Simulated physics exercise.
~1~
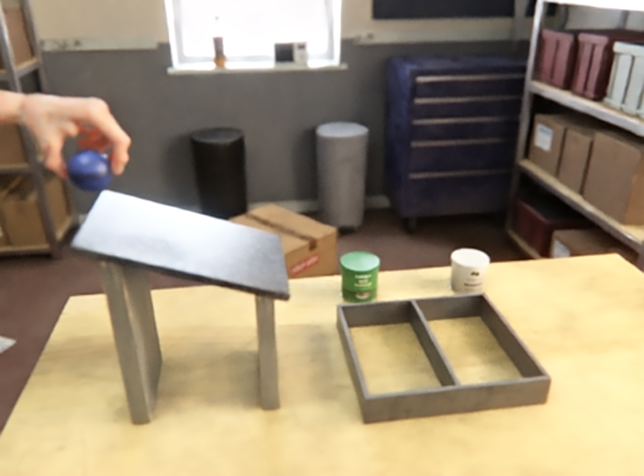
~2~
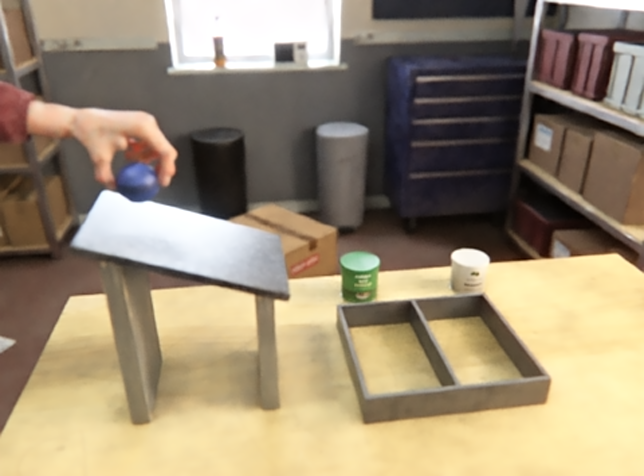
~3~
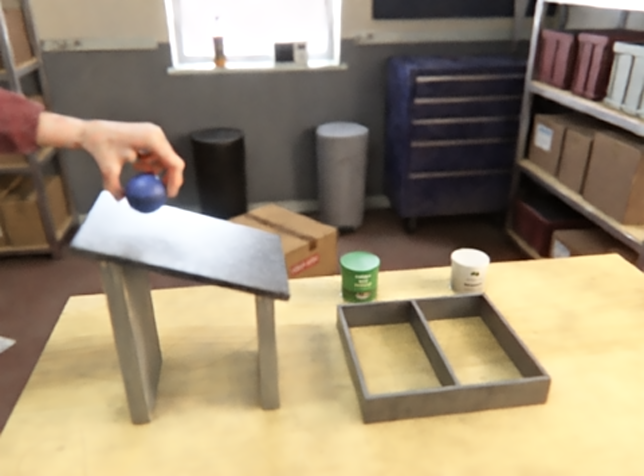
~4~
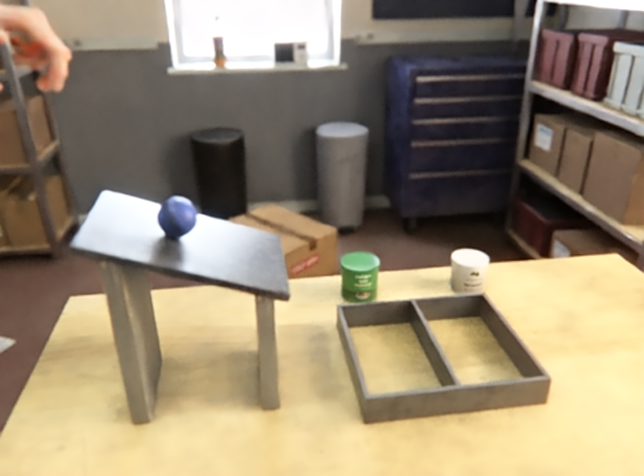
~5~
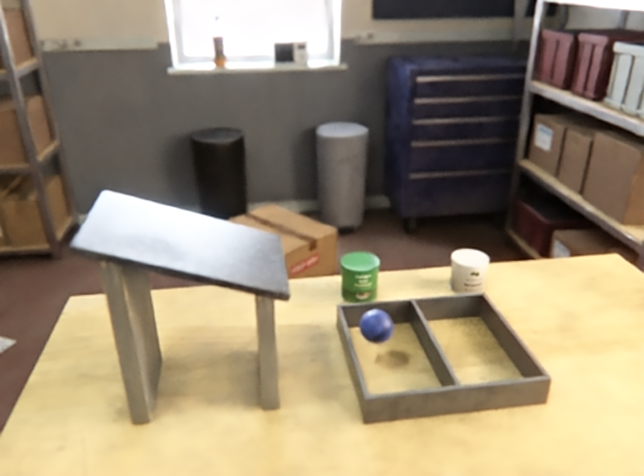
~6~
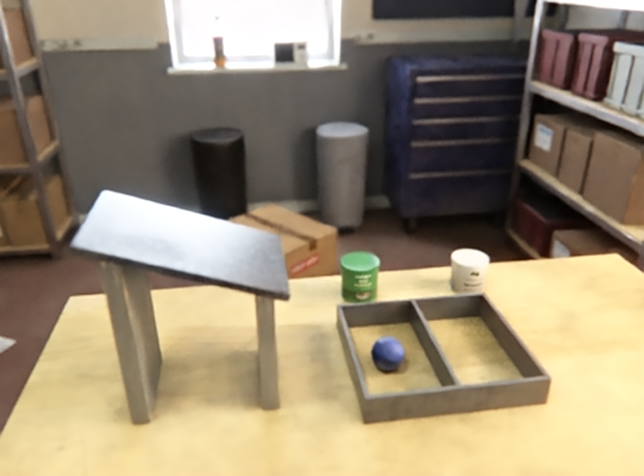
A blue ball released by a hand leaves the sloped board and settles in the tray's nearer bay.
